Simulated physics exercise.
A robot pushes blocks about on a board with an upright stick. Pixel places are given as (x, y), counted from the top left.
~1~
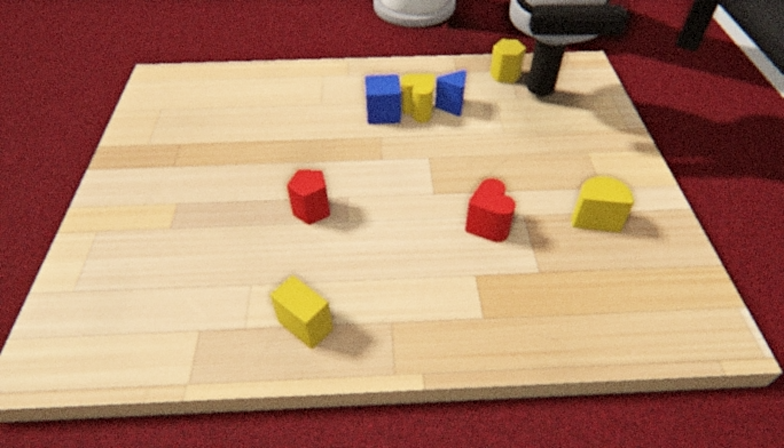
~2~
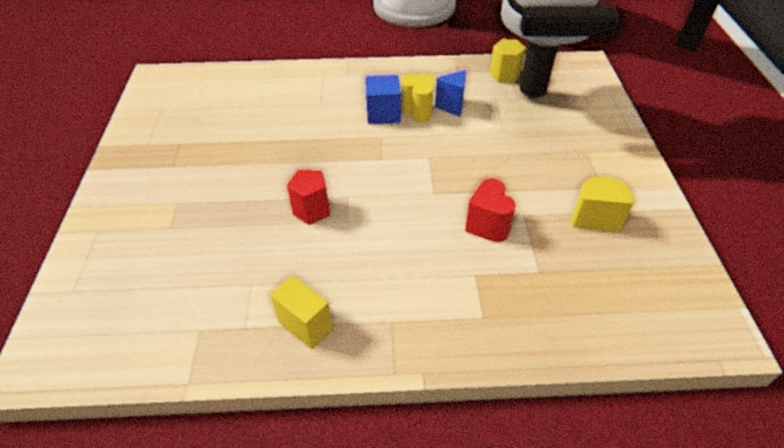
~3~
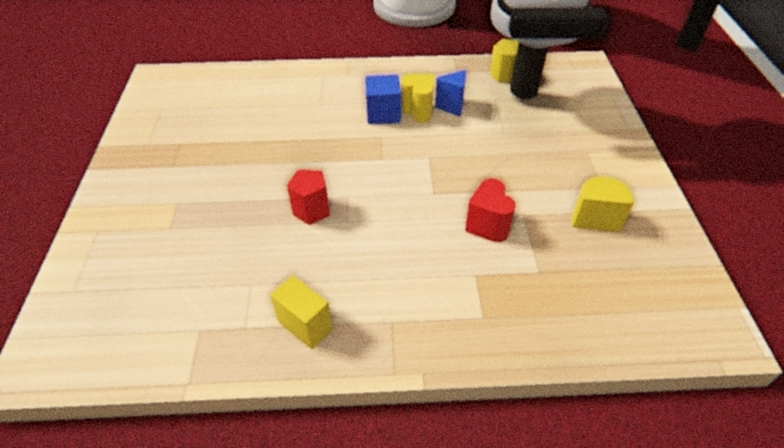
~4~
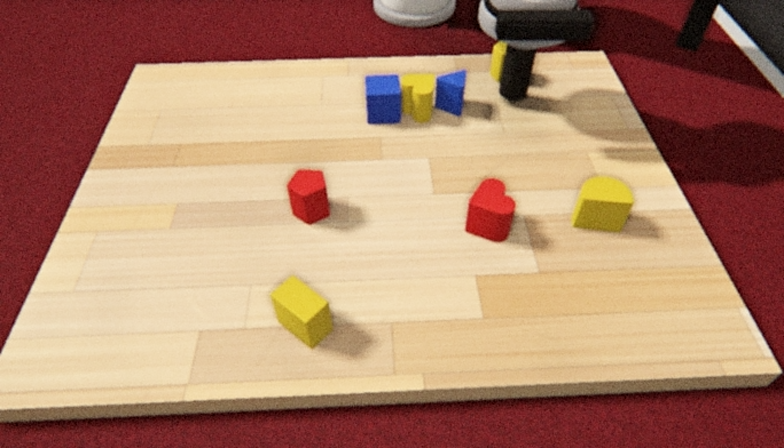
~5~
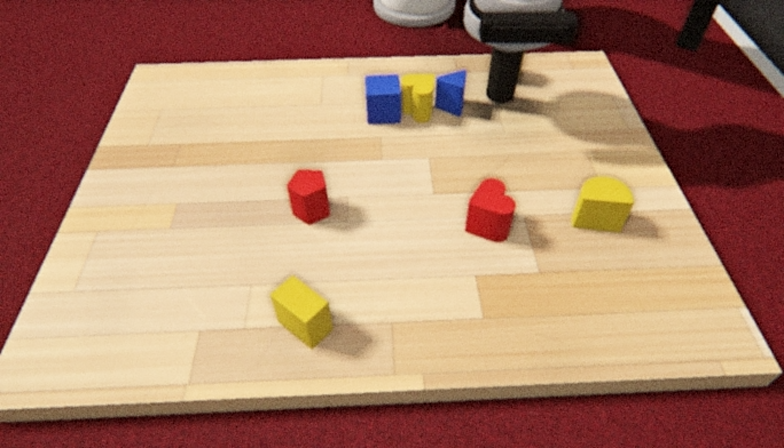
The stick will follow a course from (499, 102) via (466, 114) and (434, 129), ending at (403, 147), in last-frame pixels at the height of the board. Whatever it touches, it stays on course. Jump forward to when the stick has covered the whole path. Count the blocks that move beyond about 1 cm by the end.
Looking at the path, I think only one of the blocks ends up more than 1 cm away.
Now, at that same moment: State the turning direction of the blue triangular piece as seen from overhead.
From the top, the block rotates clockwise.
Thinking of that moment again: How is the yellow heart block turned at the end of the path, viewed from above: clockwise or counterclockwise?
Spin direction: Counter-clockwise.
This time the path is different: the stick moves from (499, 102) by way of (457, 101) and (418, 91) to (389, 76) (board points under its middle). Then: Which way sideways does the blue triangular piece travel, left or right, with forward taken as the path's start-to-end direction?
Left.
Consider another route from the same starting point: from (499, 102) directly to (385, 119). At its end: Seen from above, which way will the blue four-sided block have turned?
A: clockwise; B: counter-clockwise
It's B.
What follows on the original path. One third of the way, stick (467, 107); yellow heart block (419, 79), turned 20° anticlockwise; blue triangular piece (445, 77), turned 35° clockwise.
Two thirds of the way, stick (434, 122); yellow heart block (418, 79), turned 25° anticlockwise; blue triangular piece (442, 76), turned 40° clockwise.
At the end, stick (403, 140); blue four-sided block unmoved; yellow heart block (418, 79), turned 25° anticlockwise; blue triangular piece (442, 76), turned 40° clockwise.
